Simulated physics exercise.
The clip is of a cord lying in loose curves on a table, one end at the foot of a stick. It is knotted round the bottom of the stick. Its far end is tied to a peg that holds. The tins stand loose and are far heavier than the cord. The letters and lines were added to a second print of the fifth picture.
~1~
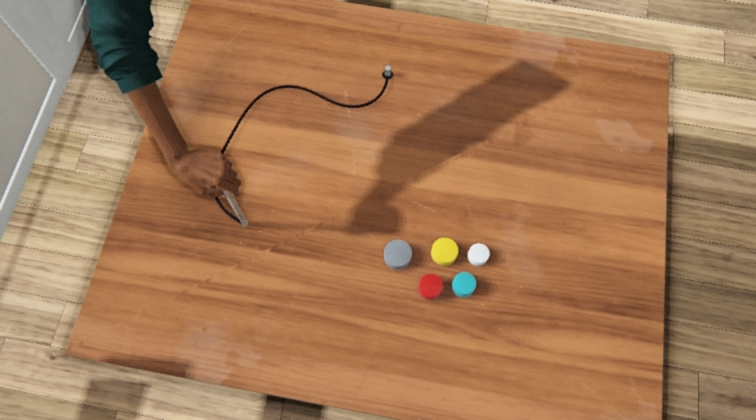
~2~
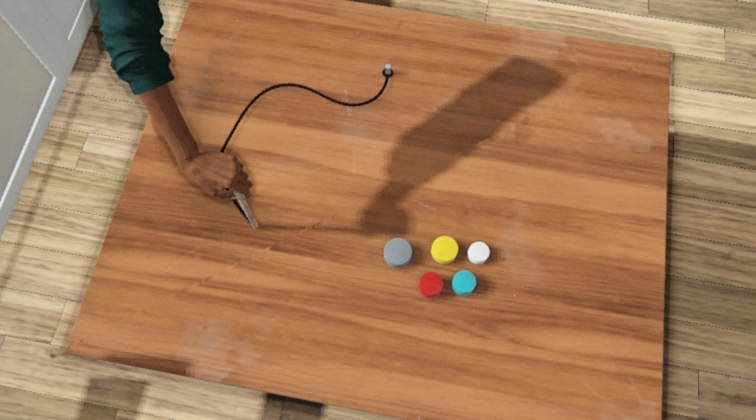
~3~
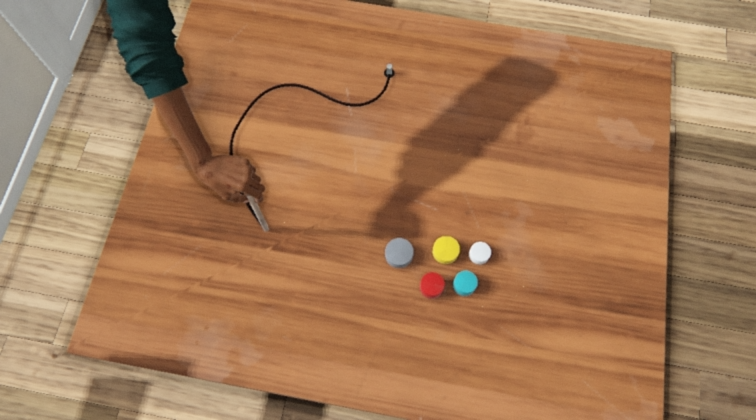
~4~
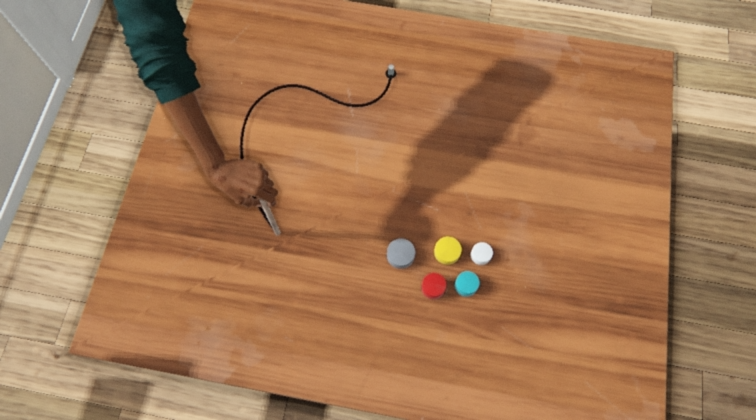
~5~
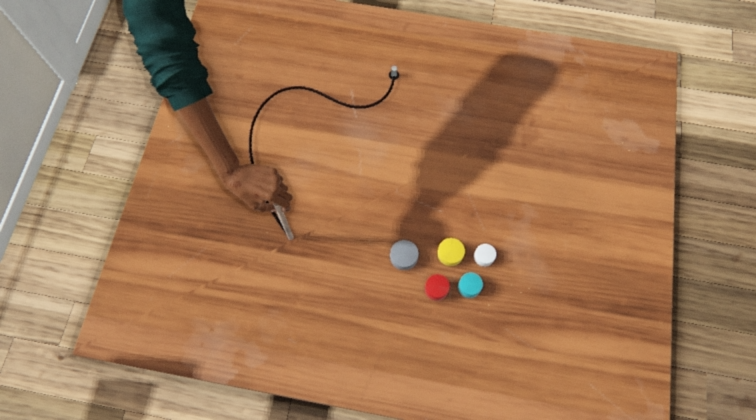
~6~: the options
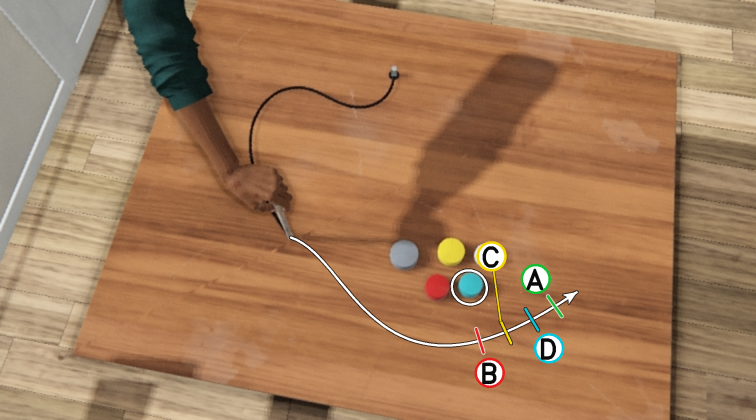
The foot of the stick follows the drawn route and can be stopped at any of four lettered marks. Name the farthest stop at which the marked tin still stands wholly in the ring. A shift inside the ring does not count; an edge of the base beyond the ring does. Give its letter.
D.
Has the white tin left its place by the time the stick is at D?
By then, no.
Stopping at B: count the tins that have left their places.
By then, none.
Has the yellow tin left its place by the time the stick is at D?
No.
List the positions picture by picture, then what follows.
The first frame shows red tin (431, 287); yellow tin (445, 252); grey tin (398, 255).
The second frame shows grey tin (398, 253); turquoise tin (464, 283).
The third frame shows white tin (480, 253); peg (389, 70).
The fourth frame shows red tin (434, 286); yellow tin (448, 251).
The fifth frame shows grey tin (404, 255); turquoise tin (470, 286); white tin (485, 255).
On the marked copy, A at (555, 306); B at (480, 341); C at (506, 332); D at (532, 320); the ring at (469, 287); the route from (291, 237) via (422, 343) to (577, 292).
Following D. Soon after the start, foot of the stick (359, 304); turquoise tin (470, 286).
Later, foot of the stick (450, 346); turquoise tin (470, 286).
In the end, foot of the stick (532, 320); red tin (449, 274); grey tin (423, 250); turquoise tin (470, 286); the turquoise tin is still in its ring.
As for the rest, A drags the ringed tin to (480, 275); B is safe but short; C is safe but short.
